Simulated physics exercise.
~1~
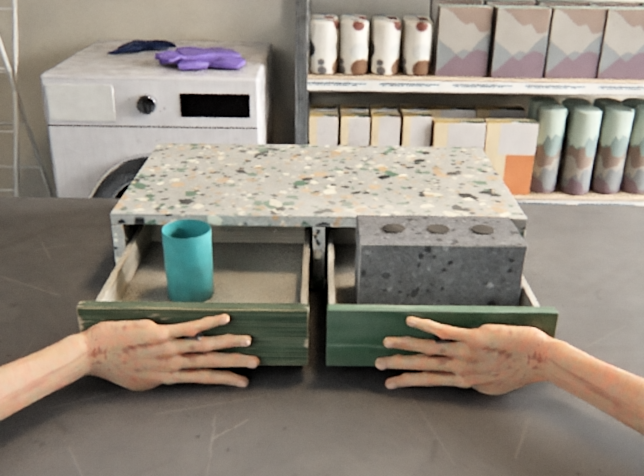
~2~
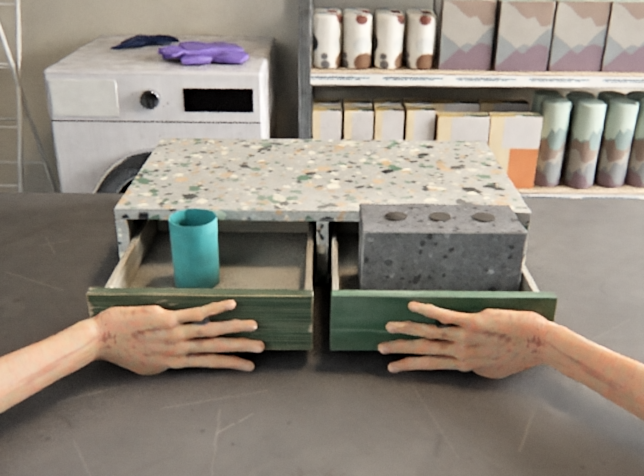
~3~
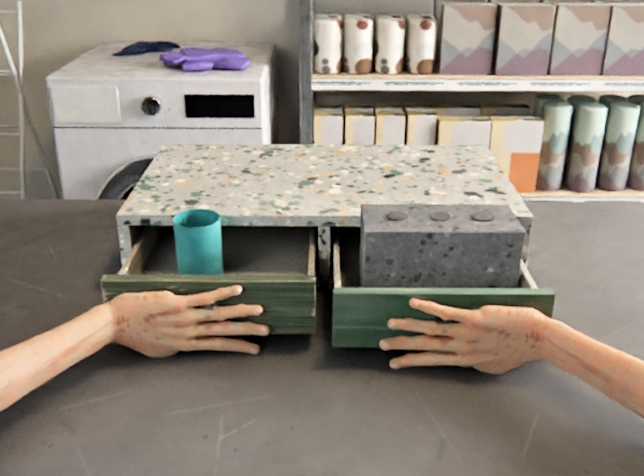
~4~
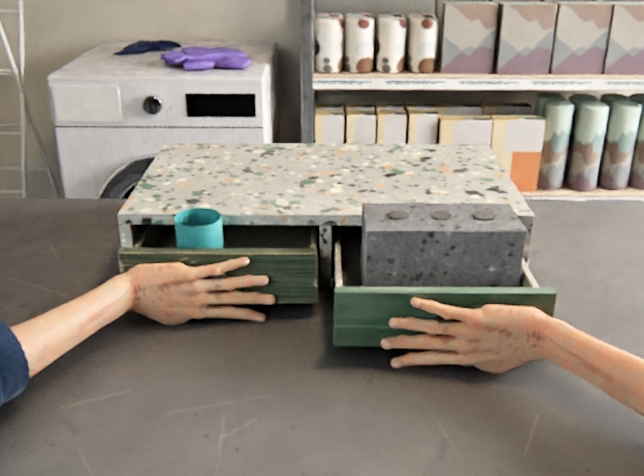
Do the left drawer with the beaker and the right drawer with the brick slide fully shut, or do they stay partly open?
Neither drawer closes as packed. The left drawer goes further in but stops short of shut, and the right drawer stays open with the grey brick standing too tall at the chest's front edge.
On a dark tabletop in a room with a washing machine and stocked shelves, two hands push at the green drawers of a speckled chest; the left, holding a turquoise beaker, slides further in, while the right, holding a grey brick, barely moves, and both end partly open.
